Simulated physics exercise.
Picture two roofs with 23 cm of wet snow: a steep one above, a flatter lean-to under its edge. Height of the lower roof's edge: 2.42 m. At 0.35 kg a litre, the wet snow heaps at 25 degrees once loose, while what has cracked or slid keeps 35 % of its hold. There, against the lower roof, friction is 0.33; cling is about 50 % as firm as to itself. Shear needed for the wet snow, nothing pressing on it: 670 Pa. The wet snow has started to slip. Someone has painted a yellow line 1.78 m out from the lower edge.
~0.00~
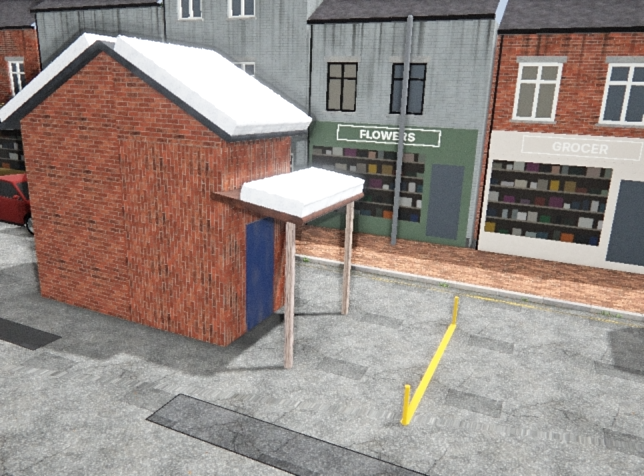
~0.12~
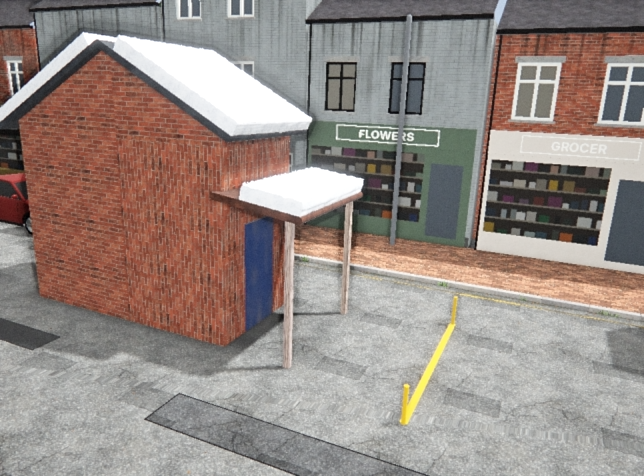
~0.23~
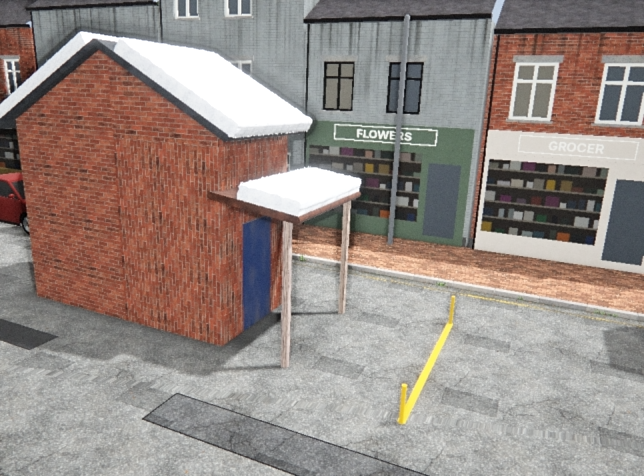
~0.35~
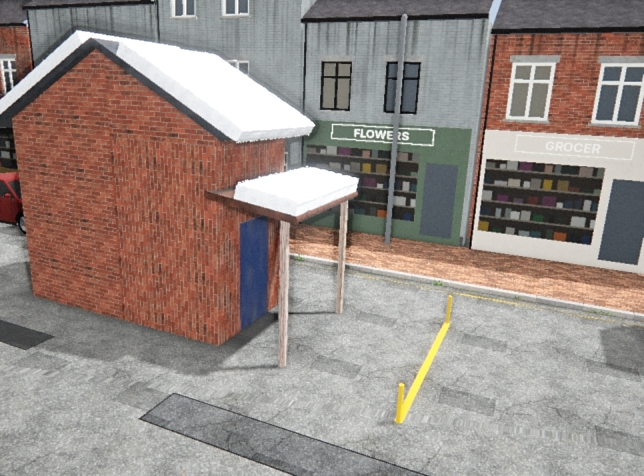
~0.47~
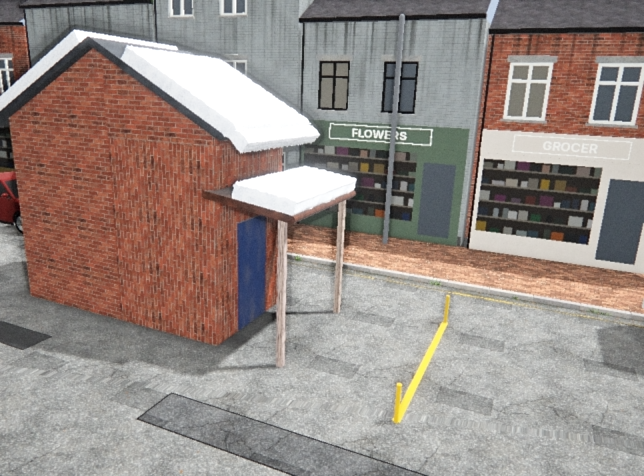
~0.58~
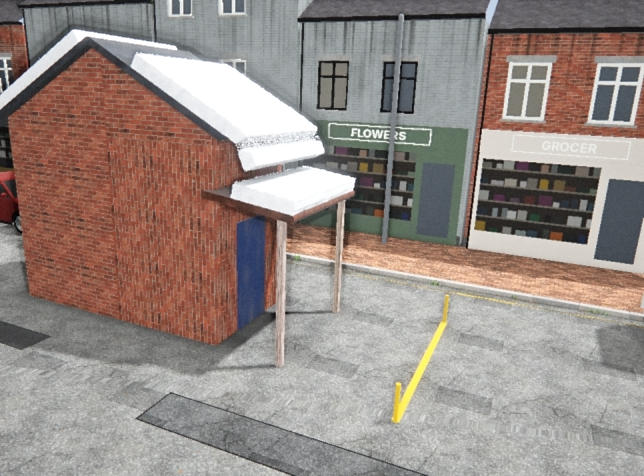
A thick slab of white snow slid down the steep roof of a small brick building, poking out past the edge and cracking above the snowy lower roof, which stayed still over the blue door.
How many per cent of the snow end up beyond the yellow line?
About 35 %.
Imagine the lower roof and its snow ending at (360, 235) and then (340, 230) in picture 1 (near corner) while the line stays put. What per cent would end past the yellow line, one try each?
6 %, then 16 %.
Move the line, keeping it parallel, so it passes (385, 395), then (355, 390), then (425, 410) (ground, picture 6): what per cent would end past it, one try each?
About 45 %, 60 %, 25 %.
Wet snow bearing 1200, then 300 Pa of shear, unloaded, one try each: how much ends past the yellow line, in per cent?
First 12 %, second 45 %.
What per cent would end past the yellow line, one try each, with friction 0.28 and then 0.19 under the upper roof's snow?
It would be 12 % the first time and 25 % the second.
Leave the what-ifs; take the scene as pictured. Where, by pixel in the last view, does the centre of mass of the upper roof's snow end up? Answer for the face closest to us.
Approximately at pixel (407, 382).
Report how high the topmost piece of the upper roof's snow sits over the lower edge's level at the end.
It ends up some 0.4 m higher than the lower edge.
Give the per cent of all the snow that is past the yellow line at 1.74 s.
3 percent.
By 1.12 s, none is below the lower edge and 0 % is past the line.
By 1.74 s, 60 % is below the lower edge and 3 % is past the line.
By 2.37 s, 75 % is below the lower edge and 35 % is past the line.
By 3.00 s, 75 % is below the lower edge and 35 % is past the line.
By 3.10 s, at the end, 75 % is below the lower edge and 35 % is past the line.
